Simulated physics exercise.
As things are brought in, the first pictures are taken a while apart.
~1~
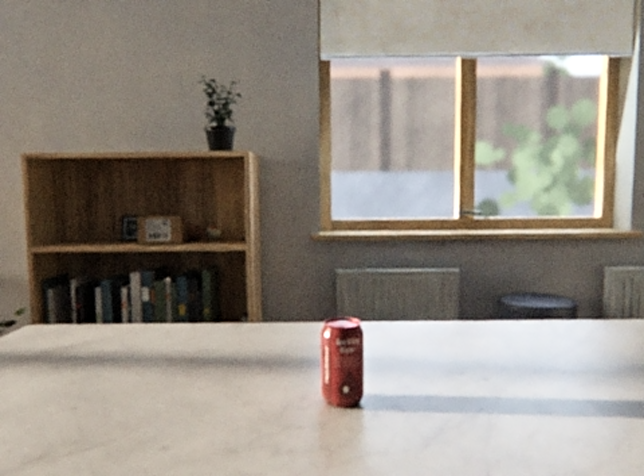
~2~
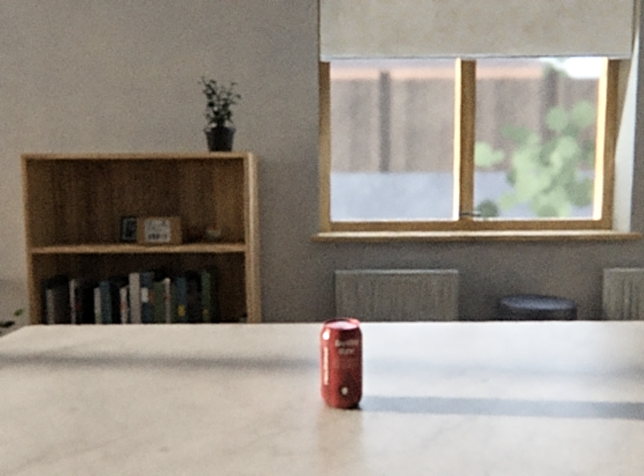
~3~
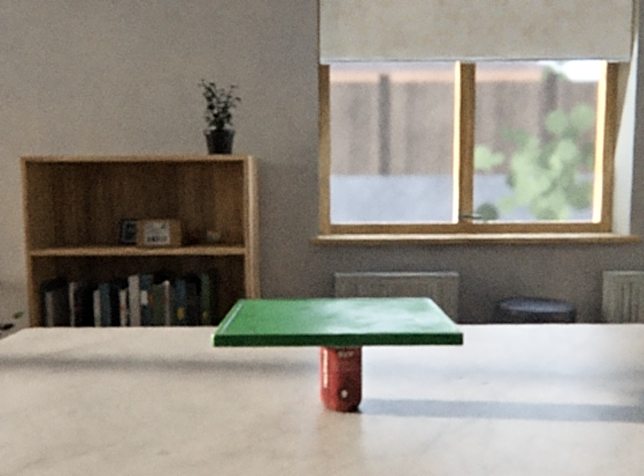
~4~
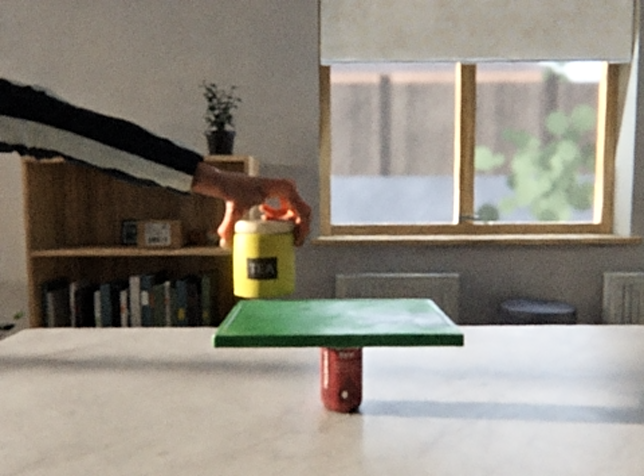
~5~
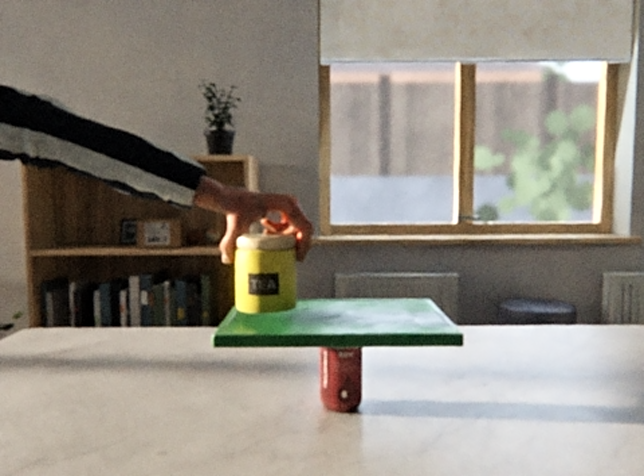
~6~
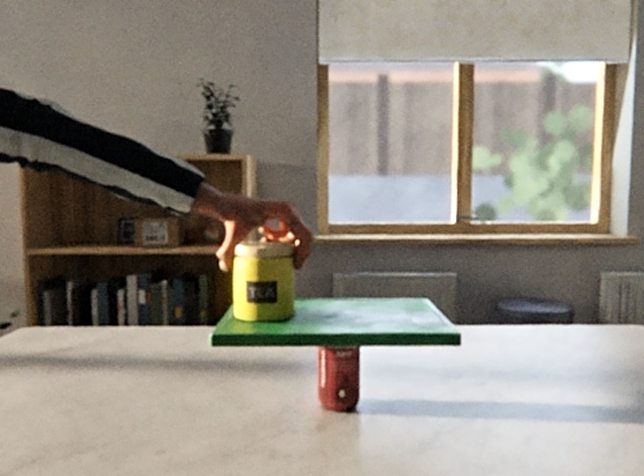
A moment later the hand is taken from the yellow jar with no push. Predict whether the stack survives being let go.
Prediction: It falls over.
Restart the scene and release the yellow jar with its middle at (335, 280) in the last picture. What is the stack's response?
Stands.
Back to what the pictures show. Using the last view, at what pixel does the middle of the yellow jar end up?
Close to pixel (156, 384).
Then, 0.40 s later than the last frame, yellow jar now fallen; green lid tilted by 47°.
Then, 0.70 s later than the last frame, green lid tilted by 40°.
When it is over, fallen, yellow jar; lying over in the stack, green lid; red can as before. End places, in pixels of the last picture, yellow jar near (156, 384). The stack gives way.
